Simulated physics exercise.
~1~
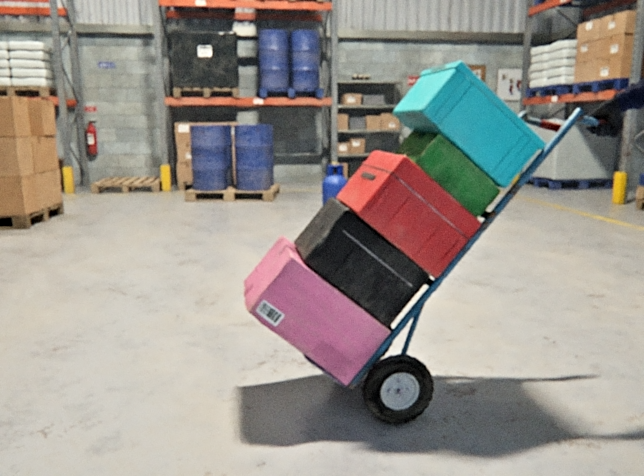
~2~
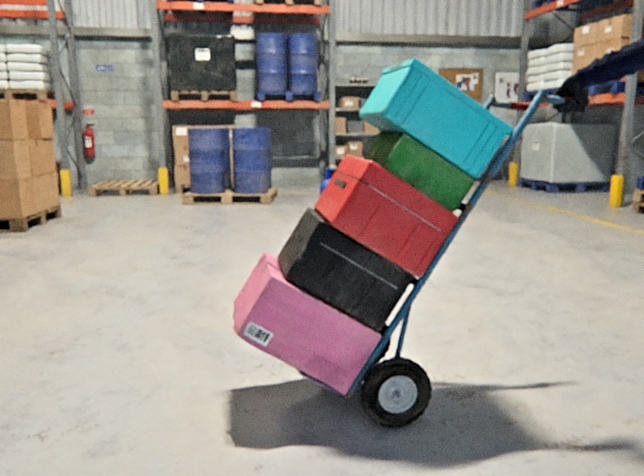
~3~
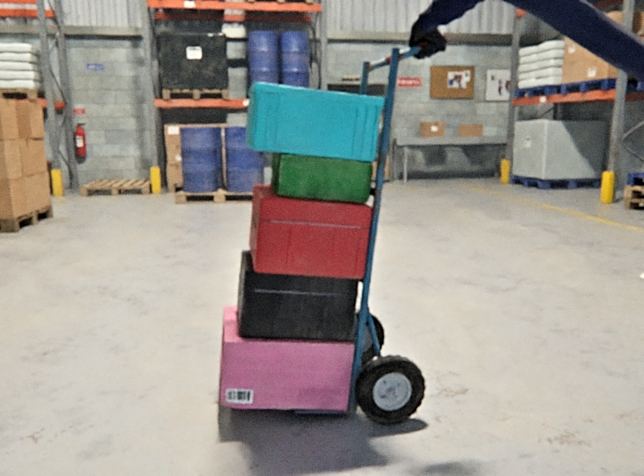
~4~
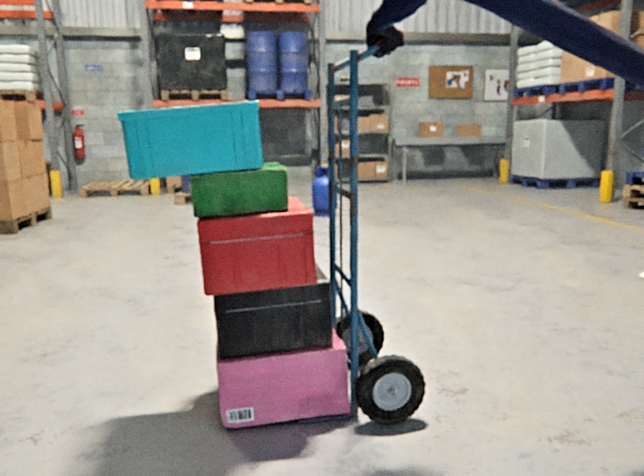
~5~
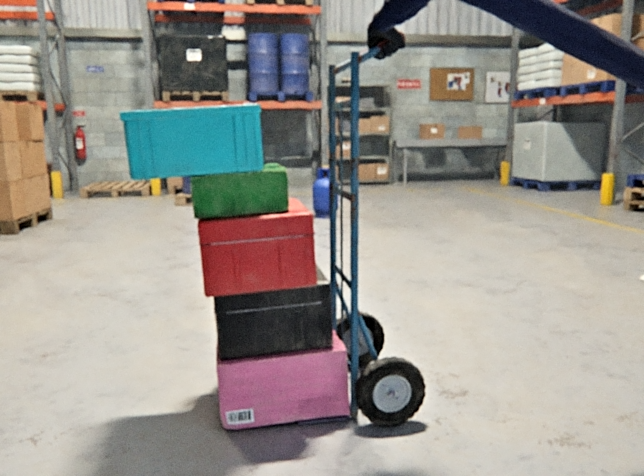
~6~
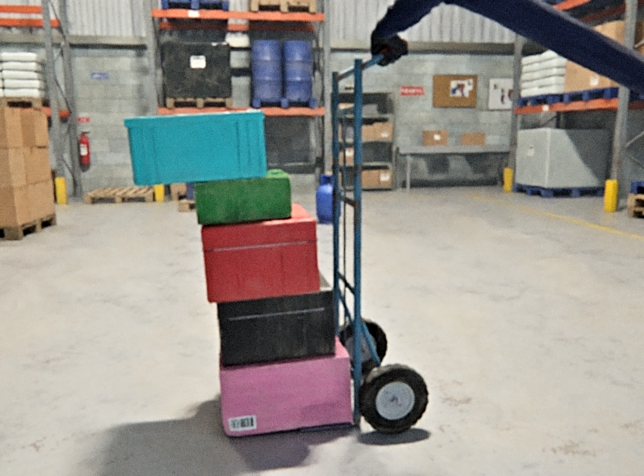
A dark-gloved hand at the end of a blue sleeve, reaching in from the right, holds the top of a tilted blue hand truck in a warehouse, seen from the side by a slightly swaying camera. Five boxes lean on it, pink at the bottom, then black, red, green and turquoise on top. The hand swings the truck upright, and the stack comes up with it. As the truck stops, the upper boxes slide left, the turquoise one farthest. They settle in a staggered stack, still upright, with turquoise overhanging on the left and pink beside the truck.
